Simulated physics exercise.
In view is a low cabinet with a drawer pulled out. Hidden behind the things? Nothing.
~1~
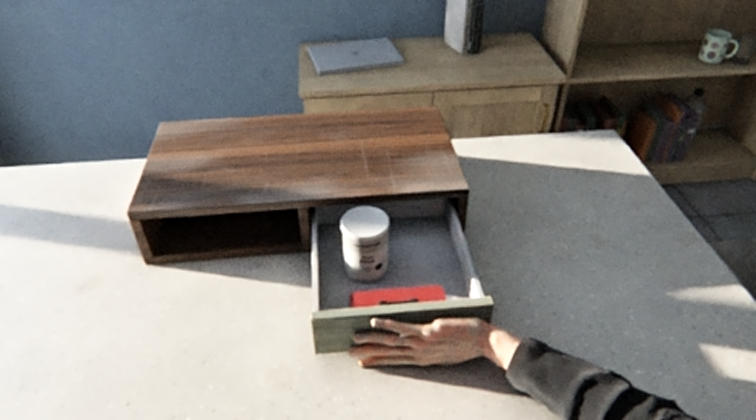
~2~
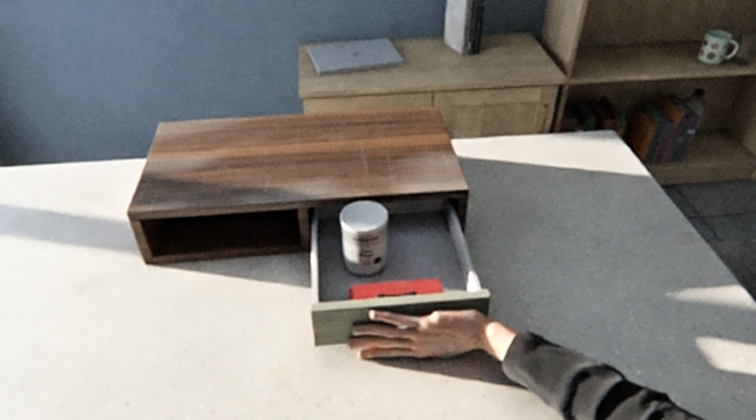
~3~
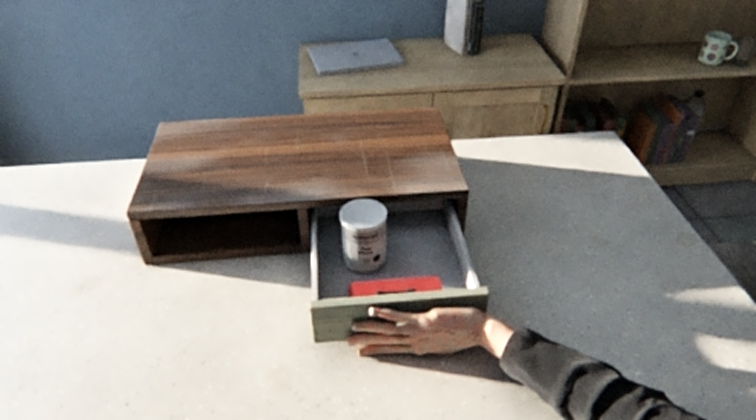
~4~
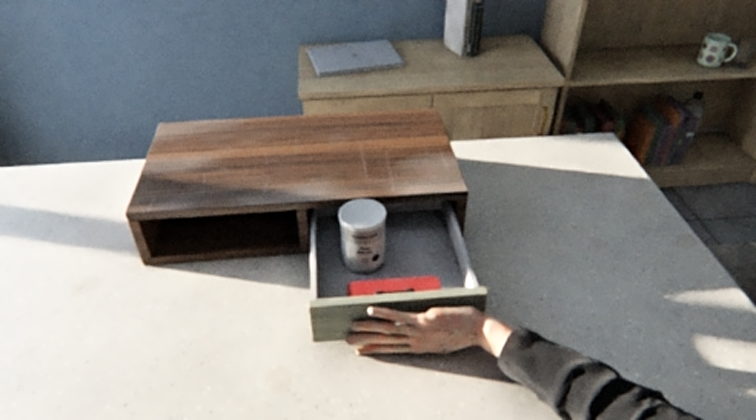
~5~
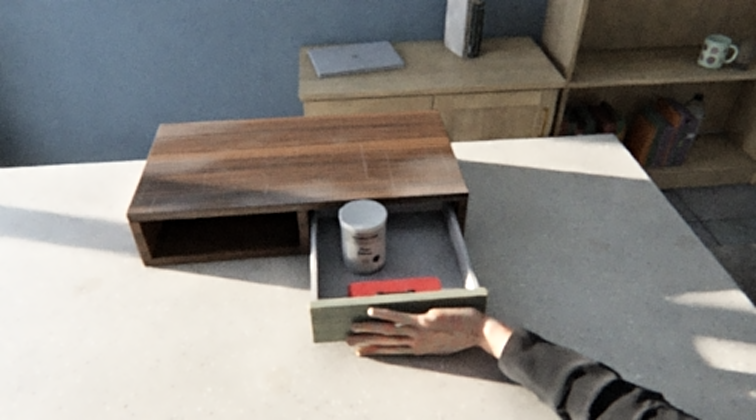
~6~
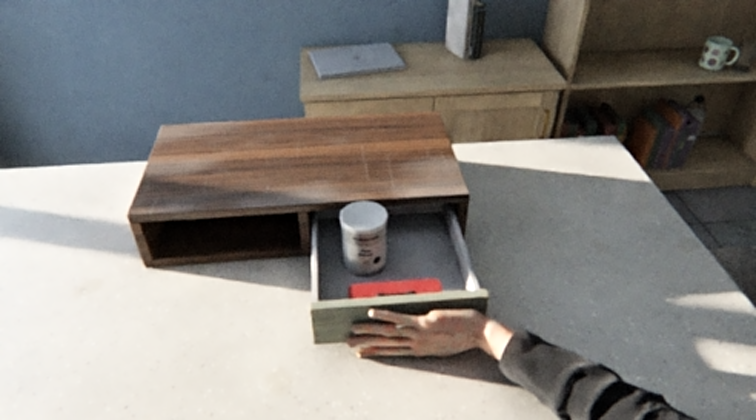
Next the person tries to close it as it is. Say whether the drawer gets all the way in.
It halts short.
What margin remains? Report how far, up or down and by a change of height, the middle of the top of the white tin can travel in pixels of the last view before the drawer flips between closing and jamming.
Some 16 pixels, down.
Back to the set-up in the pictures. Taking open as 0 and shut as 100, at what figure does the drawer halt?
Estimate: Close to 35 per cent.
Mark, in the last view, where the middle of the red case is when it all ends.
About (392, 273).
Then, 0.26 s after the last picture, drawer starting in.
Then, 0.56 s after the last picture, drawer stopped, still ajar.
At rest, the drawer stays ajar.
